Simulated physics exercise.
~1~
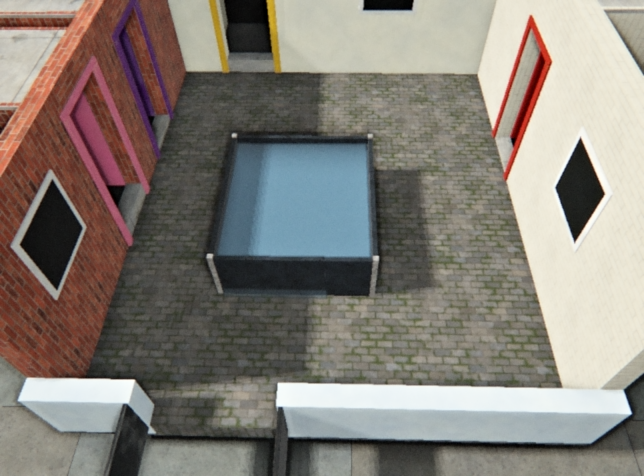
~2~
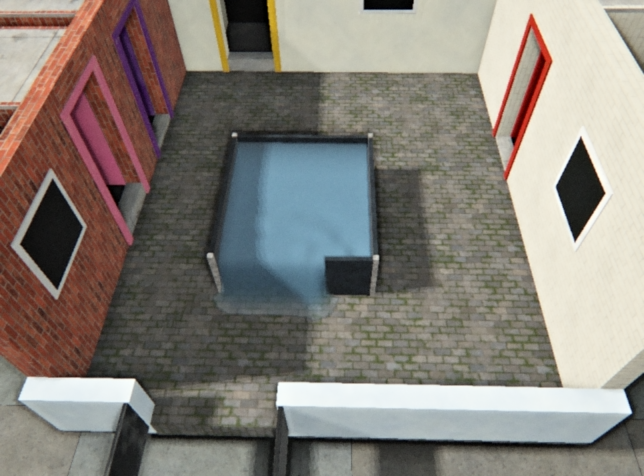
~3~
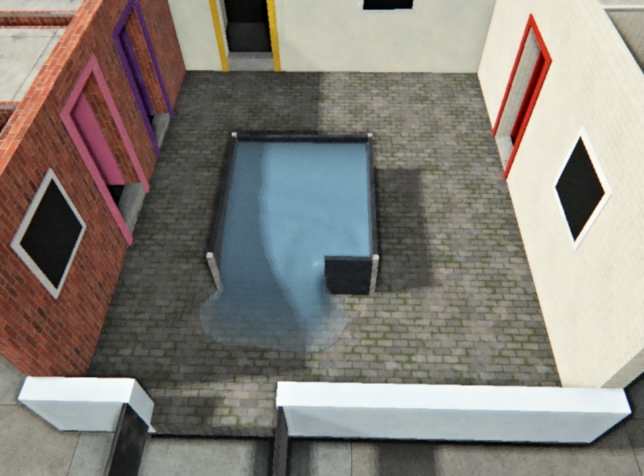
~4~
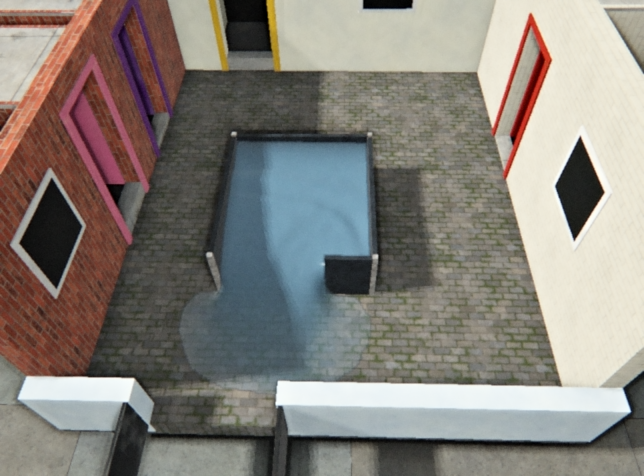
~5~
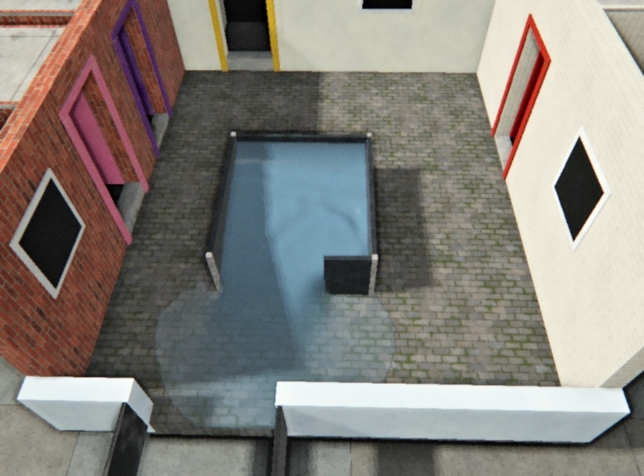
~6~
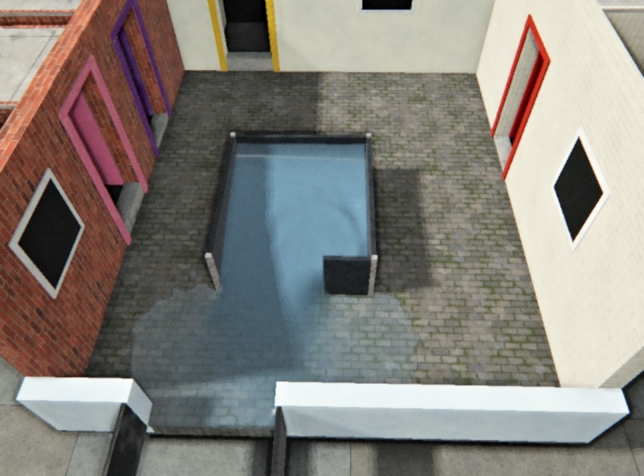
Water in a dark tank pours out through a front gap and spreads across the yard.
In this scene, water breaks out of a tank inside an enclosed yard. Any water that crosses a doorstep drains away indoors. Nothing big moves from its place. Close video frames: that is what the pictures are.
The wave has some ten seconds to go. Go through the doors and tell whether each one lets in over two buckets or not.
Pink door: Two buckets or fewer; red door: Two buckets or fewer; yellow door: Two buckets or fewer; purple door: Two buckets or fewer.
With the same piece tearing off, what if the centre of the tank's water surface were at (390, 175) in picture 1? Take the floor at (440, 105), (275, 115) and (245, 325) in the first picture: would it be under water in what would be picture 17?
As listed: Free of water, clear, covered.
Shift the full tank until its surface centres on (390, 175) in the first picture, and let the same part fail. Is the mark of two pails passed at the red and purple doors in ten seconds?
Checking each door, the red door crosses the line and the purple door remains below.
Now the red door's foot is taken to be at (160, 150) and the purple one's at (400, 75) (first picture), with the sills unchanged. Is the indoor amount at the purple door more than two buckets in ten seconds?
Well, the way I see it, the purple door stays short of the threshold.
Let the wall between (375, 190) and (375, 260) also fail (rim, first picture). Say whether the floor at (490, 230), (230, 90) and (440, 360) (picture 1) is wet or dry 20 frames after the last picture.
Taking the spots in turn: Swamped, untouched and swamped.
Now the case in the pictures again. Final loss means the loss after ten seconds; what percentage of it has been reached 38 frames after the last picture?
Estimate: Some 85 %.
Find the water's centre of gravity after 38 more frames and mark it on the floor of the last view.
Near pixel (337, 236).
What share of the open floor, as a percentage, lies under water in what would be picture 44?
I'd say 80 per cent.
A moment on, water covers 20 % of the floor; the pink door not reached, the red door not reached, the yellow door not reached, the purple door not reached.
Next, water covers 25 % of the floor; the pink door not reached, the red door not reached, the yellow door not reached, the purple door not reached.
Then, water covers 45 % of the floor; the pink door wet at the sill, nothing in, the red door wet at the sill, nothing in, the yellow door not reached, the purple door not reached.
Later, water covers 80 % of the floor; the pink door wet at the sill, nothing in, the red door wet at the sill, nothing in, the yellow door wet at the sill, nothing in, the purple door wet at the sill, nothing in.
In the end, water covers 90 % of the floor; the pink door wet at the sill, nothing in, the red door wet at the sill, nothing in, the yellow door wet at the sill, nothing in, the purple door wet at the sill, nothing in.
